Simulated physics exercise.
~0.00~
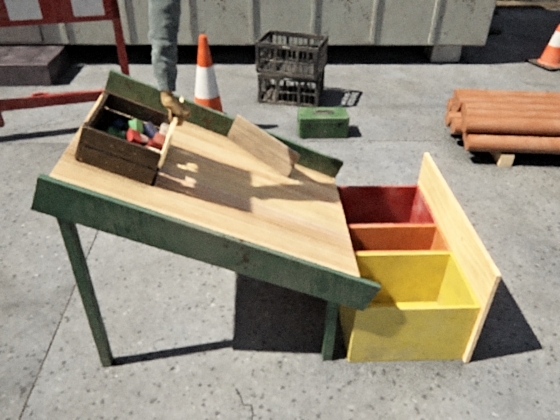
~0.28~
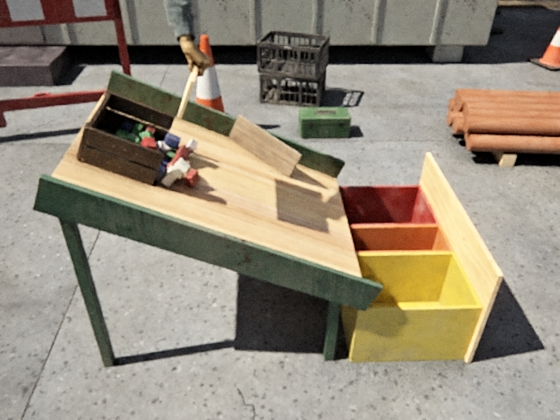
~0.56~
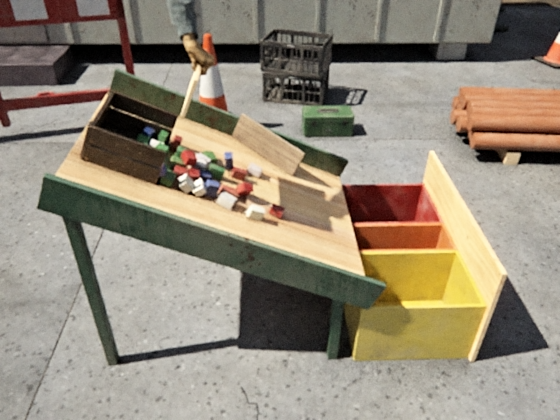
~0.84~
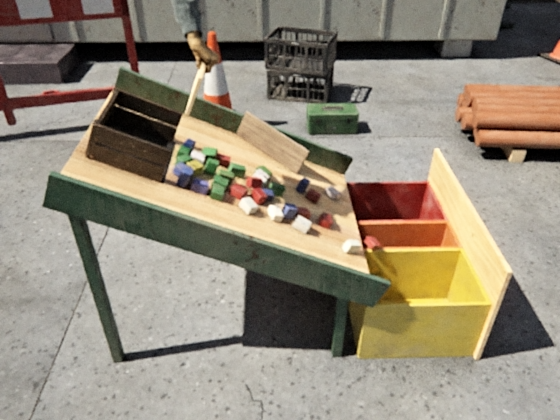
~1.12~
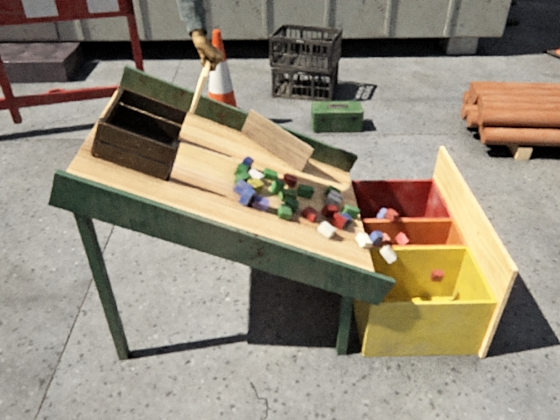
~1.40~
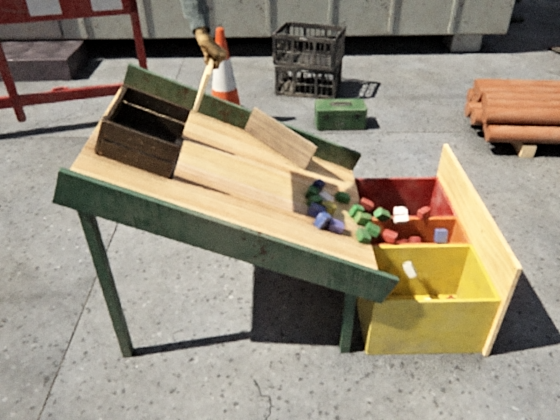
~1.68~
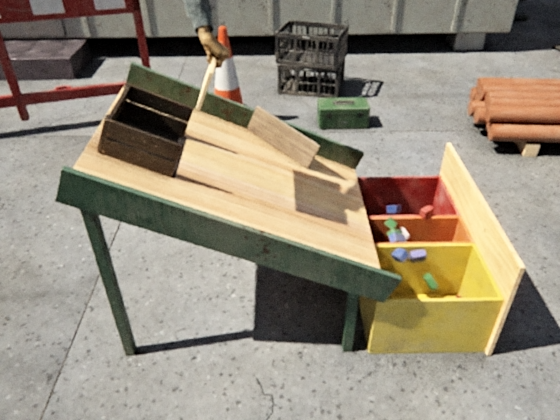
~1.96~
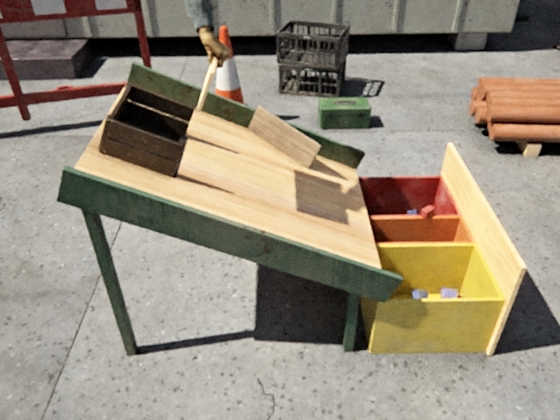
A sloping wooden table with green side walls stands on sunlit grey paving, seen from its side and slightly above, with red, orange and yellow compartments at its lower right end. A dark box of colourful blocks sits at the upper left, near a gloved hand, with a traffic cone, crates and orange-brown pipes behind. The hand holds a wooden gate raised, and the blocks spill out. They spread down the slope past an angled board, then tumble over the edge into the compartments. The view drifts slightly left. Finally the box and table are empty, and the blocks lie in the compartments, most of them in the orange middle one.
